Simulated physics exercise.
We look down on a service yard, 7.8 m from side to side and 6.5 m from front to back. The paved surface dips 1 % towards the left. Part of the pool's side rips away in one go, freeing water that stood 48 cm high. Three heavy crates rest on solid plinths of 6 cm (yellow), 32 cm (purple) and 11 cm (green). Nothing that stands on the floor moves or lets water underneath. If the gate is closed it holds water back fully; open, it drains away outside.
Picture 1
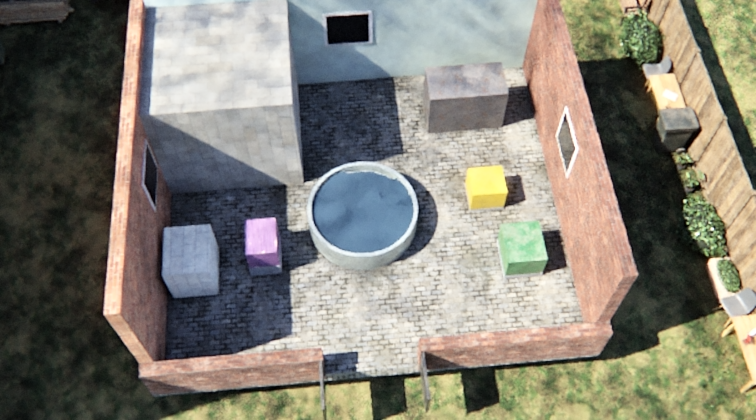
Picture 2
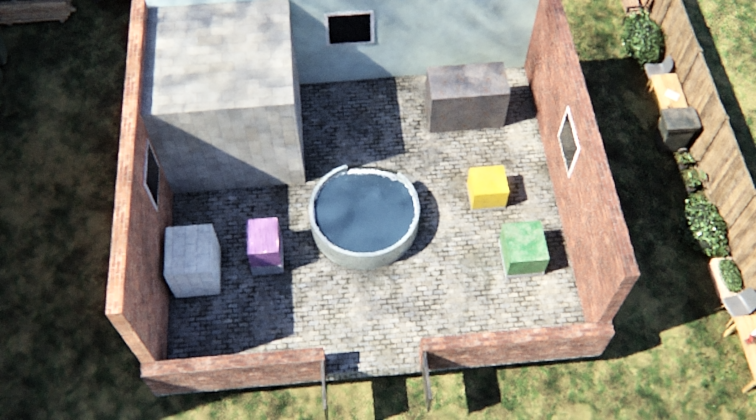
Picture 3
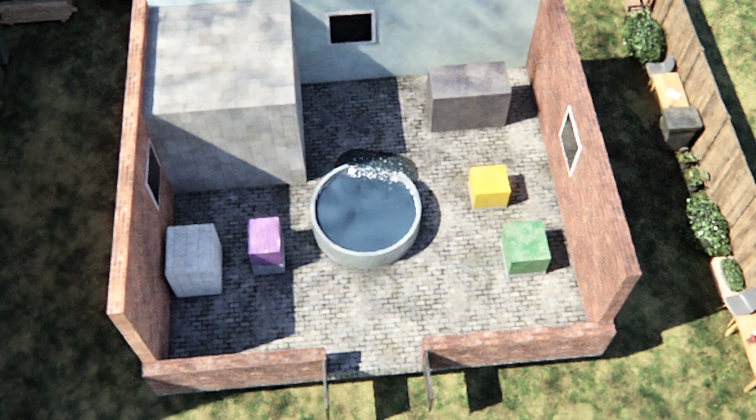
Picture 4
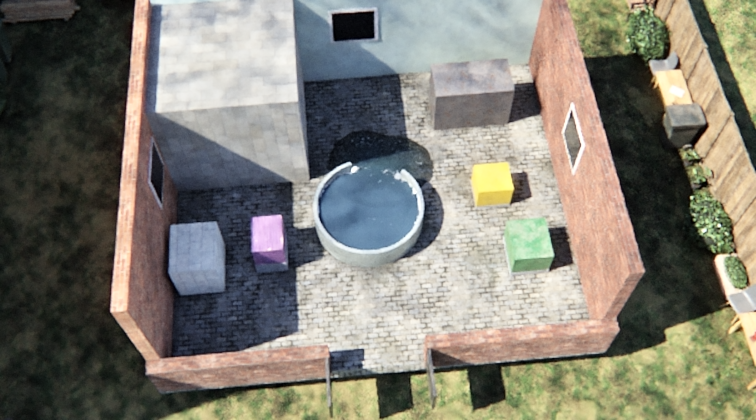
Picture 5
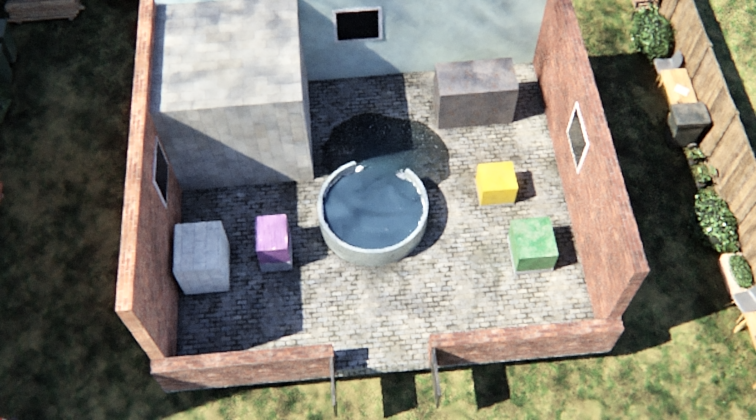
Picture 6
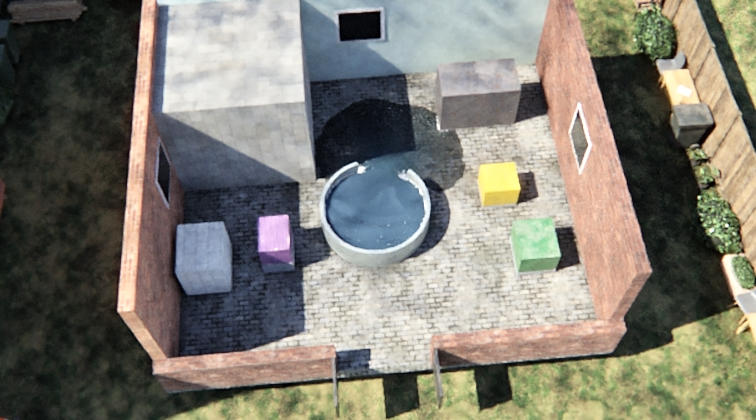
Water in a round, pale-walled pool sits still at first, seen from high above a paved yard enclosed by brick walls. Grey blocks and a purple box stand to the left, yellow and green boxes to the right, and a darker grey block behind. The pool's back rim breaks open and water pours through, spreading a dark sheet backward over the paving while the view shifts very slightly.
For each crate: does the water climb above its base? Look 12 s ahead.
The yellow crate is wetted; the purple crate keeps dry; the green crate escapes dry.
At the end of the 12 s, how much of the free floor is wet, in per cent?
Some 80 per cent of it.
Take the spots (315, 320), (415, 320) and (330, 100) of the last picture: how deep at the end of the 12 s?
In that order: 1, 3 and 8 cm.
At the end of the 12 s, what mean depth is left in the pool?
About 6 cm.
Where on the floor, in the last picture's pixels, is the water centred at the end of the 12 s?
Around (399, 181).
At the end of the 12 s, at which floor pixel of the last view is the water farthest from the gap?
At about (178, 373).
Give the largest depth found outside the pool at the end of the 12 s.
Roughly 9 cm.
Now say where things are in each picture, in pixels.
The pool at (363, 210) is whole and still, 48 cm deep, in the first picture.
The front is at (402, 183), 0.6 m from the gap at (373, 176); 0.3 m2 of floor is under water; 48 cm left at the back of the pool, in the second picture.
Water pours out at (375, 177) and has run 0.8 m, to (343, 159); deepest outside 22 cm, 48 cm at the pool's back, in the third picture.
The front is at (355, 135), 1.2 m from the gap at (377, 174); 1.8 m2 of floor is under water; 48 cm left at the back of the pool, in the fourth picture.
Water pours out at (382, 173) and has run 1.6 m, to (361, 118); deepest outside 22 cm, 48 cm at the pool's back, in the fifth picture.
The front is at (364, 103), 2.0 m from the gap at (384, 174); 4.0 m2 of floor is under water; 43 cm left at the back of the pool, in the sixth picture.
A moment later water covers 20 % of the floor and is deepest (24 cm) near (423, 72); yellow plinth not reached, purple plinth not reached, green plinth not reached.
Soon after water covers 25 % of the floor and is deepest (27 cm) near (327, 81); yellow plinth reached, purple plinth not reached, green plinth not reached.
Next water covers 30 % of the floor and is deepest (20 cm) near (311, 82); yellow plinth reached, purple plinth not reached, green plinth not reached.
Later on water covers 50 % of the floor and is deepest (12 cm) near (311, 95); yellow plinth reached, purple plinth reached, green plinth reached.
At the end water covers 80 % of the floor and is deepest (9 cm) near (312, 108); highest at the yellow plinth 10 cm, highest at the purple plinth 7 cm, highest at the green plinth 8 cm.
